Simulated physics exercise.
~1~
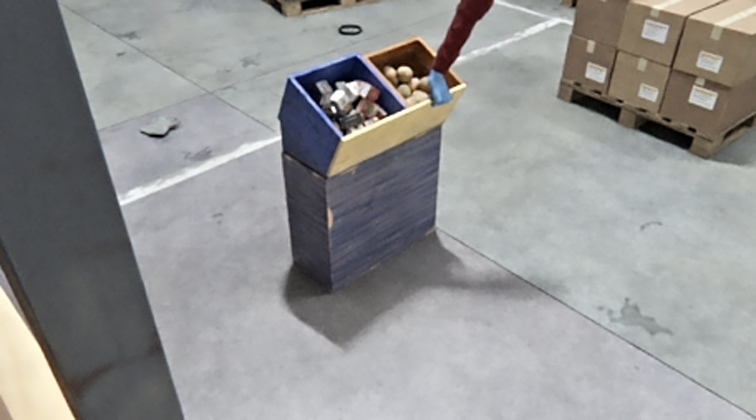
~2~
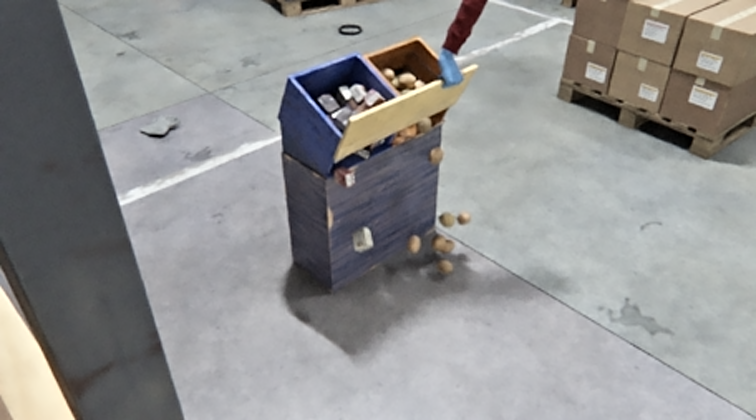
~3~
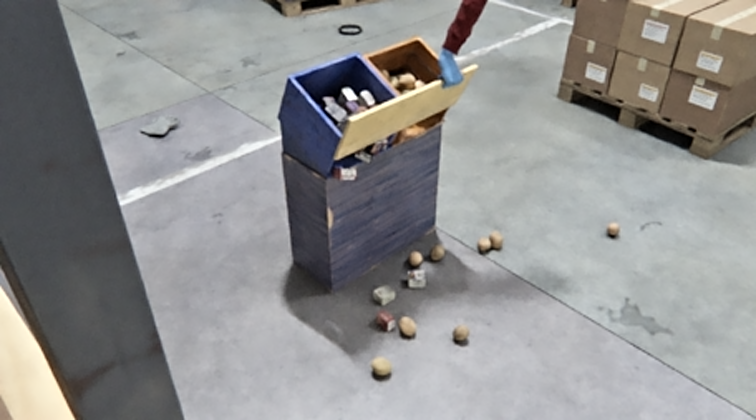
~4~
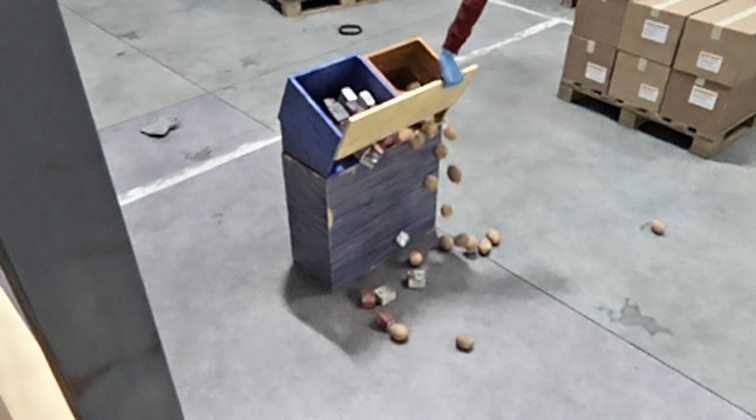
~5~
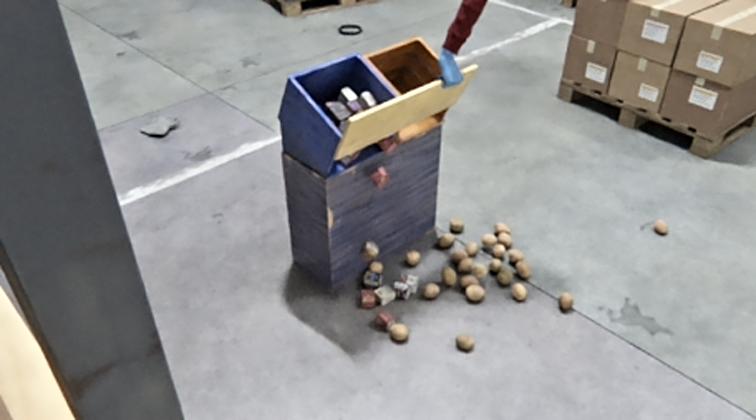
In the video, a gloved hand lifts a wooden gate across two tilted chutes, and potatoes and small cartons tumble to the warehouse floor, leaving the wooden chute nearly empty of potatoes while many cartons remain in the blue one.
